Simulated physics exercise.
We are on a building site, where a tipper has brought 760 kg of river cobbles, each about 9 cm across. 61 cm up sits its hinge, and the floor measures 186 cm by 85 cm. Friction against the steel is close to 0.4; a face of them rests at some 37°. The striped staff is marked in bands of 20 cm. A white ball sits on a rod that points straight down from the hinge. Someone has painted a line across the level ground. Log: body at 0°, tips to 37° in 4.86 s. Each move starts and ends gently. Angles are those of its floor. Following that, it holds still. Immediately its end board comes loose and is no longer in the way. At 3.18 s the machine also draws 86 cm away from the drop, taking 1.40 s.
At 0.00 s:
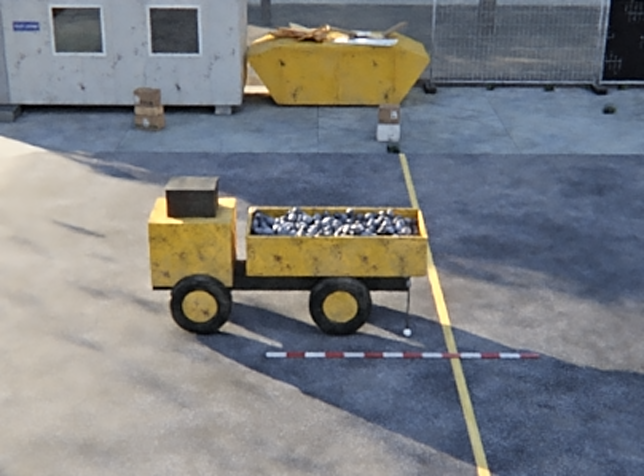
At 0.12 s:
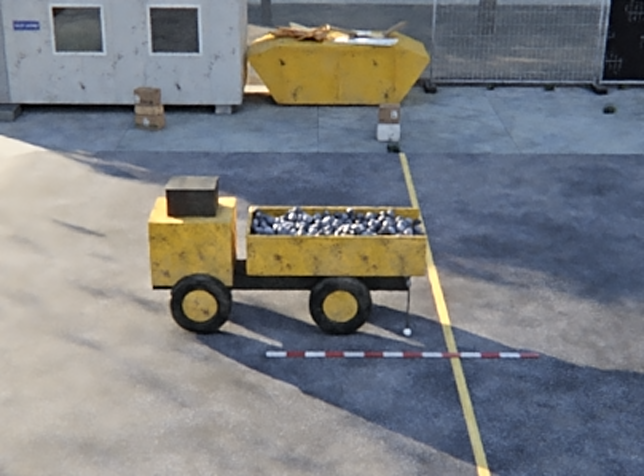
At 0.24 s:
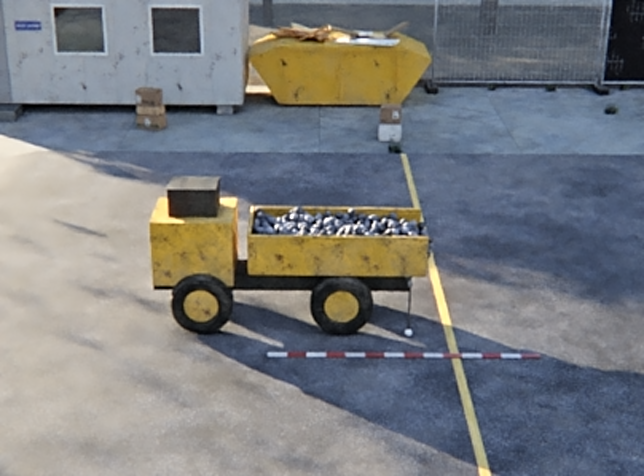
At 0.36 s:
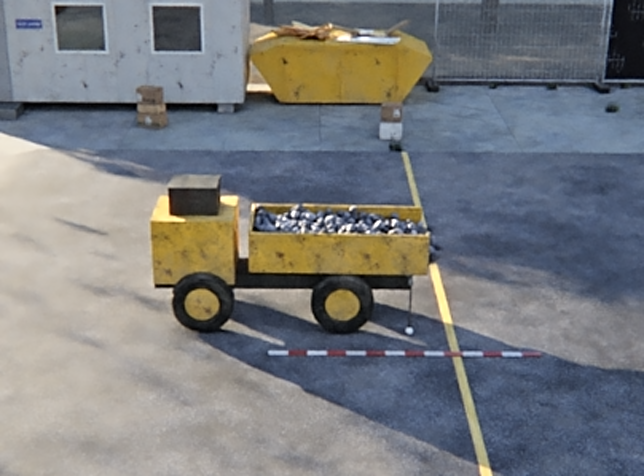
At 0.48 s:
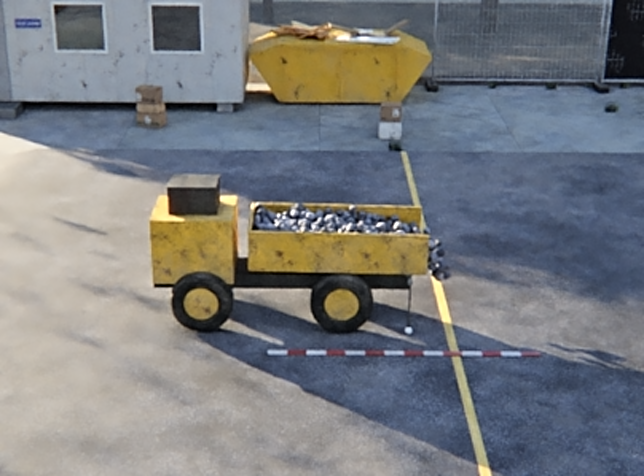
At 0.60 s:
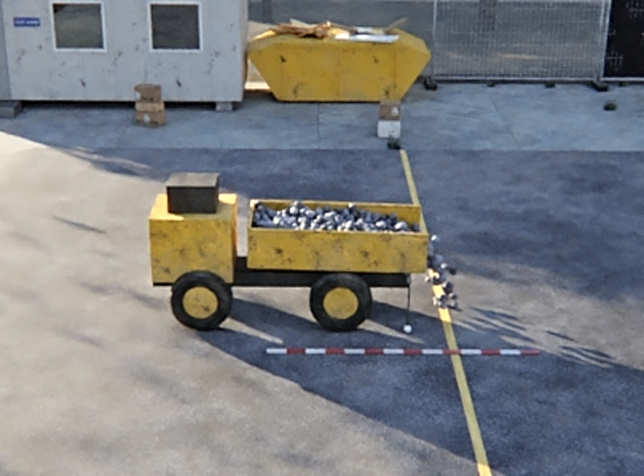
A yellow tipper truck standing on a building site, its bed barely tilting as grey stones spill off the right end.
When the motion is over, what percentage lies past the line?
Close to 45 percent.
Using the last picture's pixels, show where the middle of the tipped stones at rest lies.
Resting centre: About (440, 305).
After 3.7 s the floor is at 31°; 34 % in the body, 30 % short of the line, 36 % past the line; the foremost stones are at (518, 310).
After 5.0 s the floor is at 37°; 0 % in the body, 54 % short of the line, 46 % past the line; the foremost stones are at (544, 310).
After 5.3 s the floor is at 37°; 0 % in the body, 54 % short of the line, 46 % past the line; the foremost stones are at (544, 310).
After 8.0 s the floor is at 37°; 0 % in the body, 54 % short of the line, 46 % past the line; the foremost stones are at (544, 310).
